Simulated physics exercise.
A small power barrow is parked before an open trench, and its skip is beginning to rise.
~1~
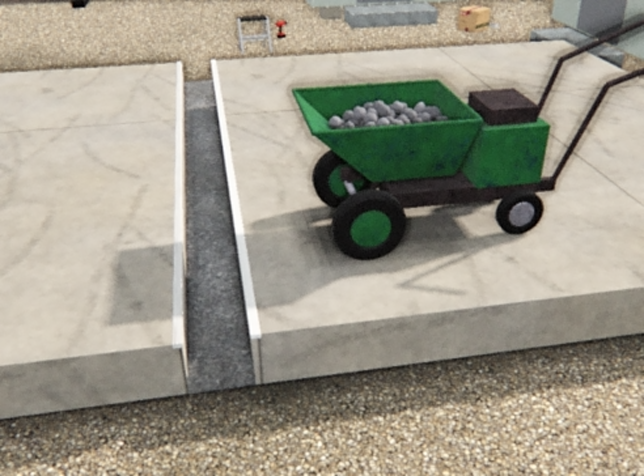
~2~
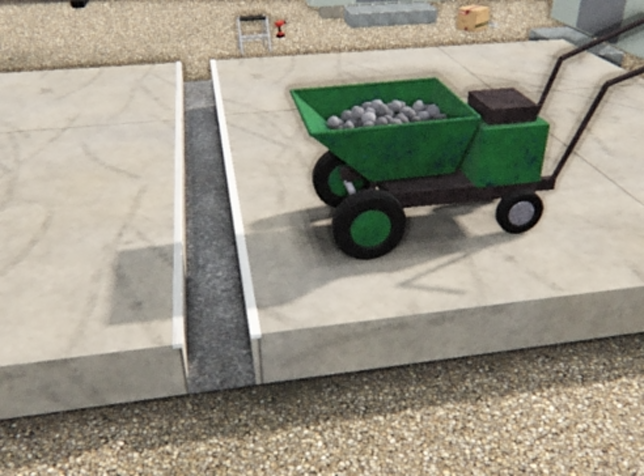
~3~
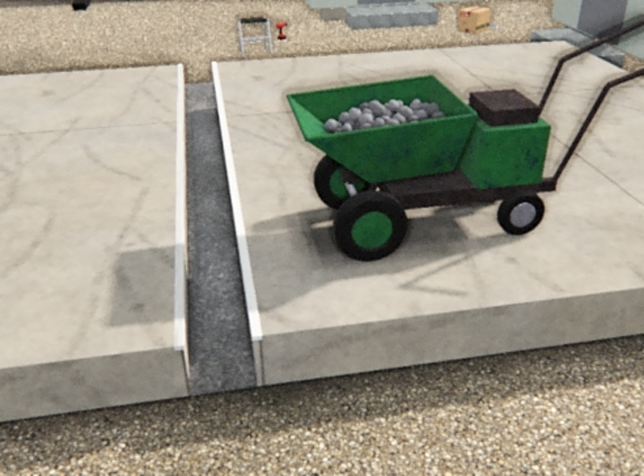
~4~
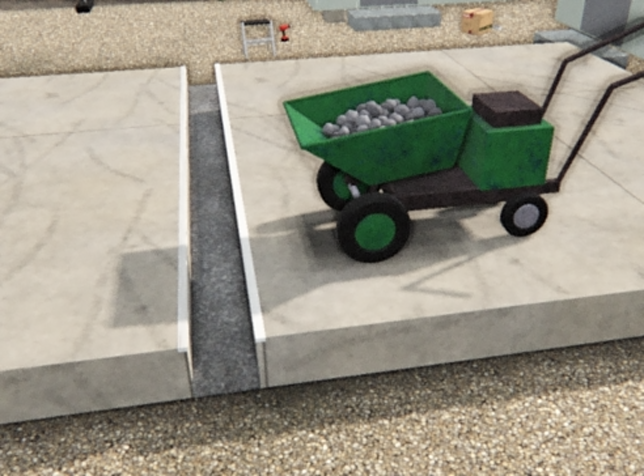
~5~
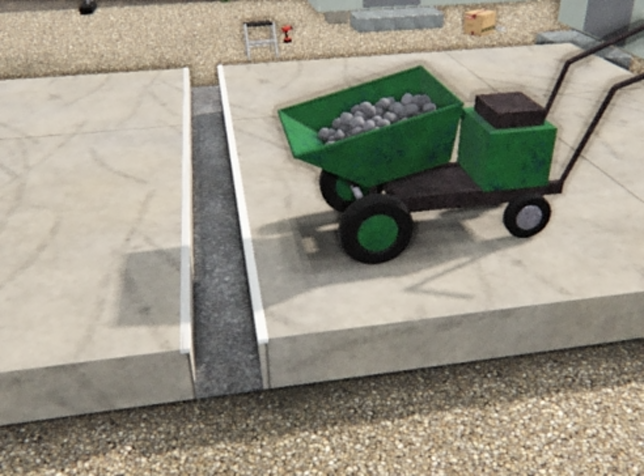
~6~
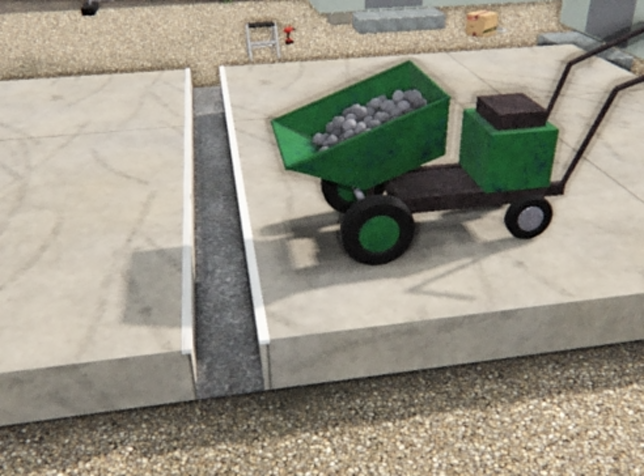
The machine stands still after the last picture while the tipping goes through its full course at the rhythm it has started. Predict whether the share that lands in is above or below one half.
The amount in the trench exceeds half.
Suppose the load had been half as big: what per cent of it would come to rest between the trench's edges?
About 90 per cent.
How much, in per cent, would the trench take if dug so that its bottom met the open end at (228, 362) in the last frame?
Something like 70 %.
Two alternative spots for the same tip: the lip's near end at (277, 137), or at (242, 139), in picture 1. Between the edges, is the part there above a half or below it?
Well, the first try gives the bigger portion, and the second gives a smaller portion.
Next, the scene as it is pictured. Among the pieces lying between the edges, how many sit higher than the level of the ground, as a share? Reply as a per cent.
About 5 per cent.
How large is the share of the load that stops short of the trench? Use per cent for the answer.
Result: Close to 5 %.
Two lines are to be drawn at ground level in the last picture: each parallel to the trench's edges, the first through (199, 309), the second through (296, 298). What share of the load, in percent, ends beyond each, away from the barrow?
Close to 20 % and 90 %, in that order.
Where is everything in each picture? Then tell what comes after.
The first frame shows lip of the skip near (314, 134), level; top of the load near (383, 124), round cobbles; first edge of the trench near (250, 296); far edge near (178, 304), the trench over half as wide as the skip, and about half as deep as wide.
The second frame shows lip of the skip near (311, 135), level; top of the load near (401, 120).
The third frame shows lip of the skip near (307, 140), tipped barely; top of the load near (398, 120).
The fourth frame shows lip of the skip near (302, 148), tipped a little; top of the load near (405, 113).
The fifth frame shows lip of the skip near (296, 157), tipped a little; top of the load near (405, 117).
The sixth frame shows lip of the skip near (287, 168), tipped clearly; top of the load near (409, 118); first edge of the trench near (258, 302); far edge near (187, 310).
Shortly afterwards, skip tipped steeply; the whole lot in the skip.
Next, skip tipped right over; the bulk in the skip; only a few short of the trench; near a quarter in or heaped over the trench; only a few falling.
Some moments later, skip tipped right over; a little in the skip; only a few short of the trench; the bulk in or heaped over the trench; only a few beyond it.
In the end, skip tipped right over; a little in the skip; only a few short of the trench; the bulk in or heaped over the trench; only a few beyond it.
